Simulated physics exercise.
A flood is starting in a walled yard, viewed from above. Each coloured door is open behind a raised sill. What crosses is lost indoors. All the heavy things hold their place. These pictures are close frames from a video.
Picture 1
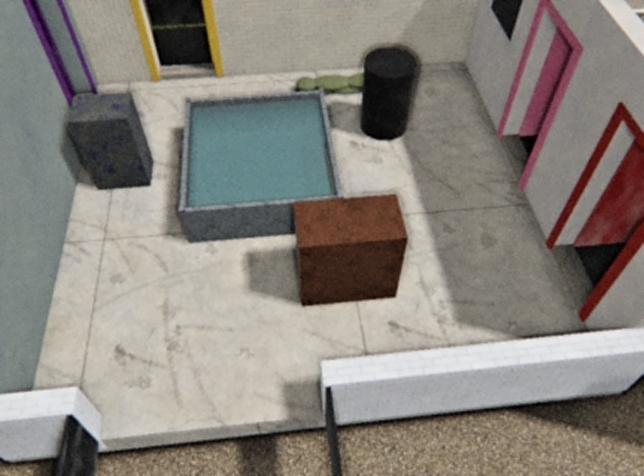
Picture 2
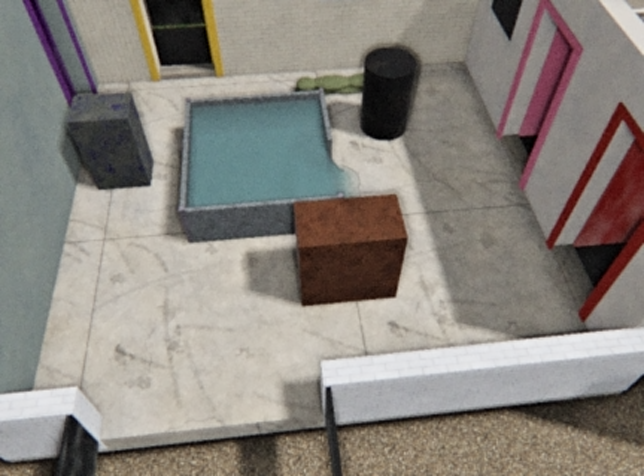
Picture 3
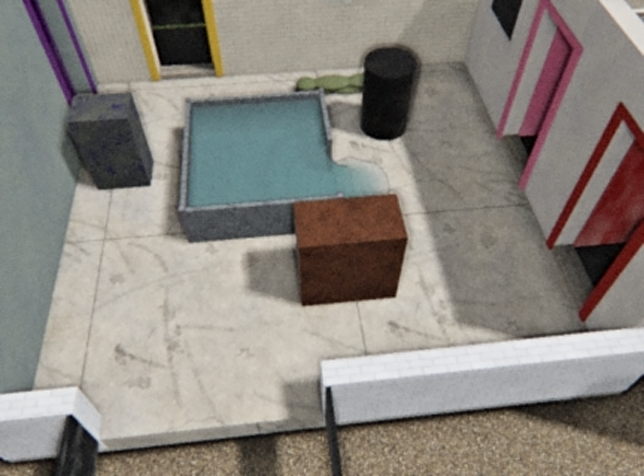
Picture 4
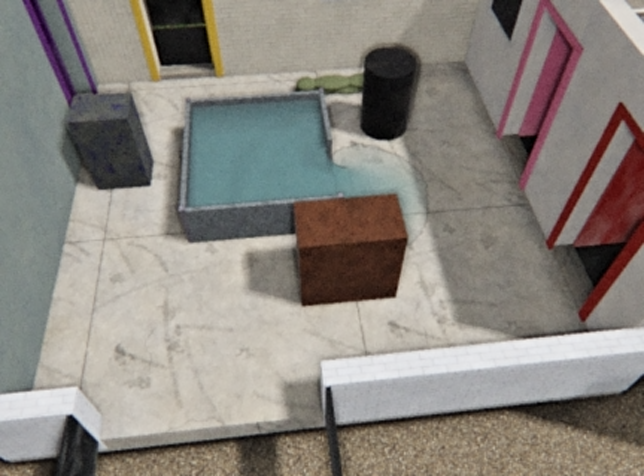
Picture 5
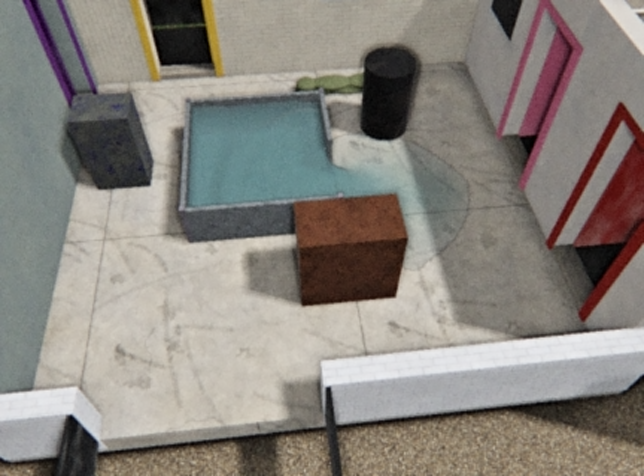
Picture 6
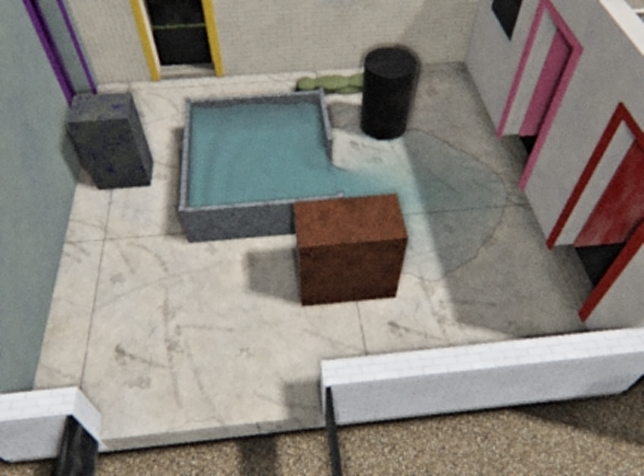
The clip shows a walled yard from above, with a tank of still water among grey, brown and black objects; water then pours through a gap in its right side and spreads rightward across the pale floor.
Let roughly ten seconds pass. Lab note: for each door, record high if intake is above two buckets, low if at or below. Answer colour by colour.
Yellow door: Low; pink door: High; purple door: Low; red door: High.
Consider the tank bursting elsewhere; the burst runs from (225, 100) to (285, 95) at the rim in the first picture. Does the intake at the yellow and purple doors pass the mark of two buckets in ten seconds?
Lab note: Yellow door above the mark, purple door above the mark.
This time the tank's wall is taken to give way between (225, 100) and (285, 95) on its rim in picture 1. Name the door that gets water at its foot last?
I'd go with the red-painted one.
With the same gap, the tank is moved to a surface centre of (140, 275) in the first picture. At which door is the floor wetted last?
Answer: The one in purple.
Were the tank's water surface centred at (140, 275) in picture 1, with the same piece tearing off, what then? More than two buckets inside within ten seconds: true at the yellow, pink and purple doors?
Note: Yellow ends up beneath; pink ends up beneath; purple ends up beneath.
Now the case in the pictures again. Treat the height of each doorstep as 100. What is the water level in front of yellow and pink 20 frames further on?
Roughly 0 % and 180 %, respectively.
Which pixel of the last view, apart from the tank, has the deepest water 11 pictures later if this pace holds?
It should be close to (599, 362).
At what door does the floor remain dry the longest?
The door marked purple.
A moment on, water covers 25 % of the floor; the yellow door not reached, the pink door under two buckets in, the purple door not reached, the red door wet at the sill, nothing in.
Next, water covers 30 % of the floor; the yellow door not reached, the pink door over two buckets in, the purple door not reached, the red door under two buckets in.
Then, water covers 40 % of the floor; the yellow door not reached, the pink door far over two buckets in, the purple door not reached, the red door over two buckets in.
Later, water covers 70 % of the floor; the yellow door wet at the sill, nothing in, the pink door far over two buckets in, the purple door not reached, the red door over two buckets in.
In the end, water covers 95 % of the floor; the yellow door wet at the sill, nothing in, the pink door far over two buckets in, the purple door wet at the sill, nothing in, the red door over two buckets in.
